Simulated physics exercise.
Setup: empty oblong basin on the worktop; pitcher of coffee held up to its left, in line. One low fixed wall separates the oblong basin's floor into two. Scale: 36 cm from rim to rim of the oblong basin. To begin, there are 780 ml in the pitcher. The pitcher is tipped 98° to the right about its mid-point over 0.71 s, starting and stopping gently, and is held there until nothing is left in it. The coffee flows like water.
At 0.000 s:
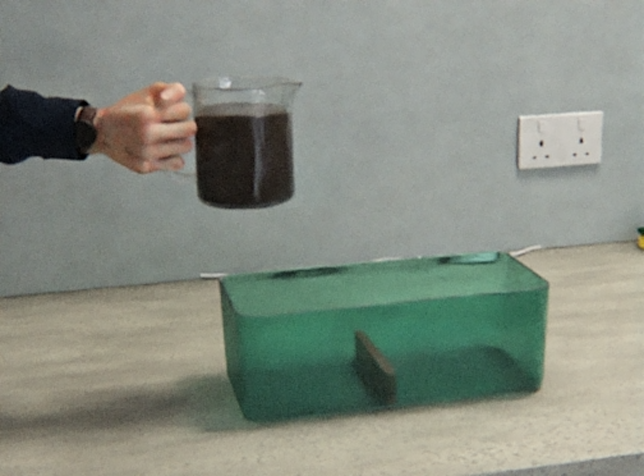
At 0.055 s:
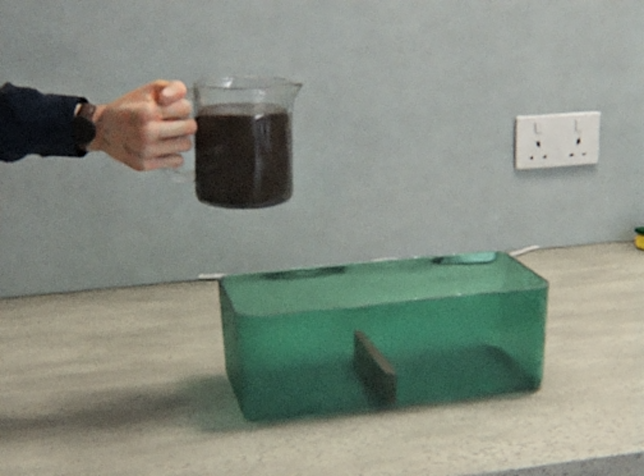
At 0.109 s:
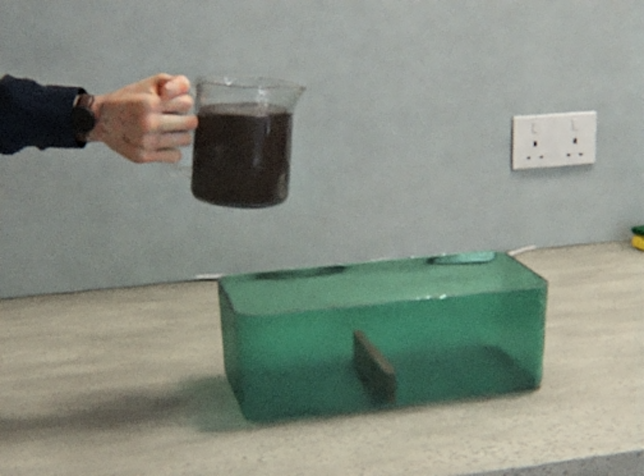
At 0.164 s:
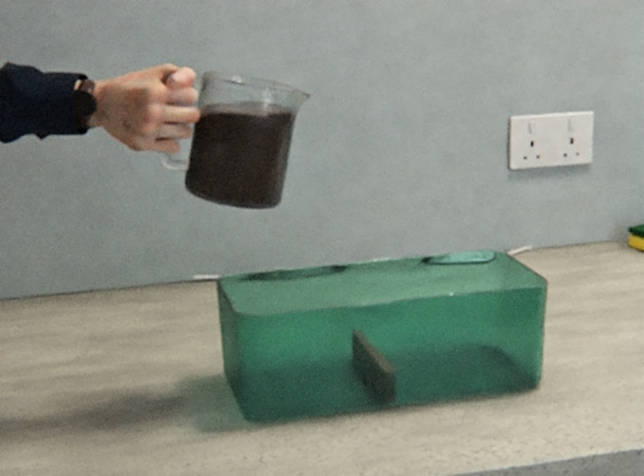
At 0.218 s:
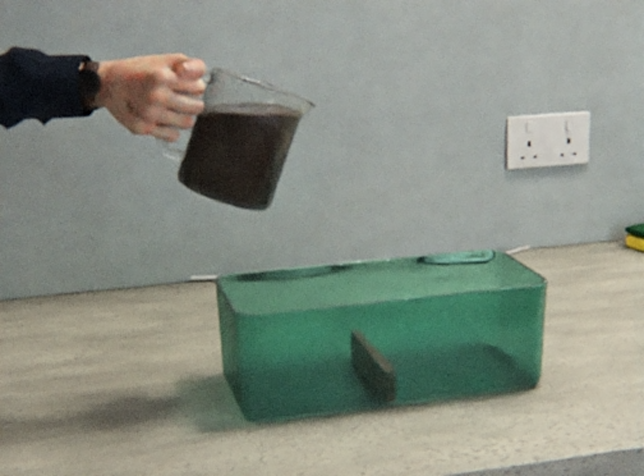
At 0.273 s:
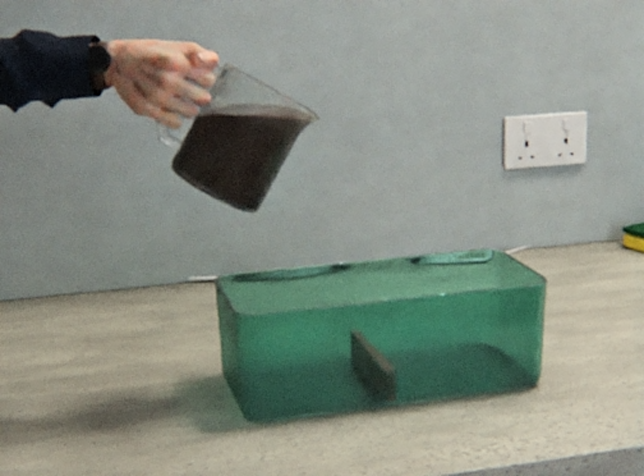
A hand in a dark sleeve, reaching in from the left, holds a clear pitcher of dark brown liquid nearly still, then tilts it steadily to the right, the liquid's surface shifting toward the spout. Below sits a green, see-through oblong basin with a small dark upright wall inside. The slightly elevated front view of a pale worktop, grey wall and white double socket drifts very slightly.
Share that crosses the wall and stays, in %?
81 %.
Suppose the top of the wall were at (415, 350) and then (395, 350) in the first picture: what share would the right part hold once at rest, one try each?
One try each: Around 10 percent and then around 35 percent.
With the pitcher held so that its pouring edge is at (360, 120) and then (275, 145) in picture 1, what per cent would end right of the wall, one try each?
The first try gives 95 percent and the second 15 percent.
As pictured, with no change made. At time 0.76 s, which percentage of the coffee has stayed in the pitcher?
30 %.
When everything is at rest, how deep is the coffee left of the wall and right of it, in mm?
About 6 mm left, about 24 mm right.
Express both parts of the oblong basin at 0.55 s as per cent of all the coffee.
Around 0 percent on the left and 4 on the right.
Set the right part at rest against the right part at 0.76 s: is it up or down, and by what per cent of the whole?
Net gain of about 38.
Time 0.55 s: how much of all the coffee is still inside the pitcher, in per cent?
I'd estimate some 72 % remains.
Then, 0.55 s in, the tilt is 87° and 72 per cent is still to pour, 0 is left of the wall and 4 right of it.
Then, 0.76 s in, the tilt is 98° and 29 per cent is still to pour, 4 is left of the wall and 42 right of it.
Then, 0.98 s in, the tilt is 98° and 10 per cent is still to pour, 5 is left of the wall and 75 right of it.
Then, 1.21 s in, the tilt is 98° and 3 per cent is still to pour, 10 is left of the wall and 83 right of it.
Finally, 17 per cent lies left of the wall, 81 right of it and 1 outside.
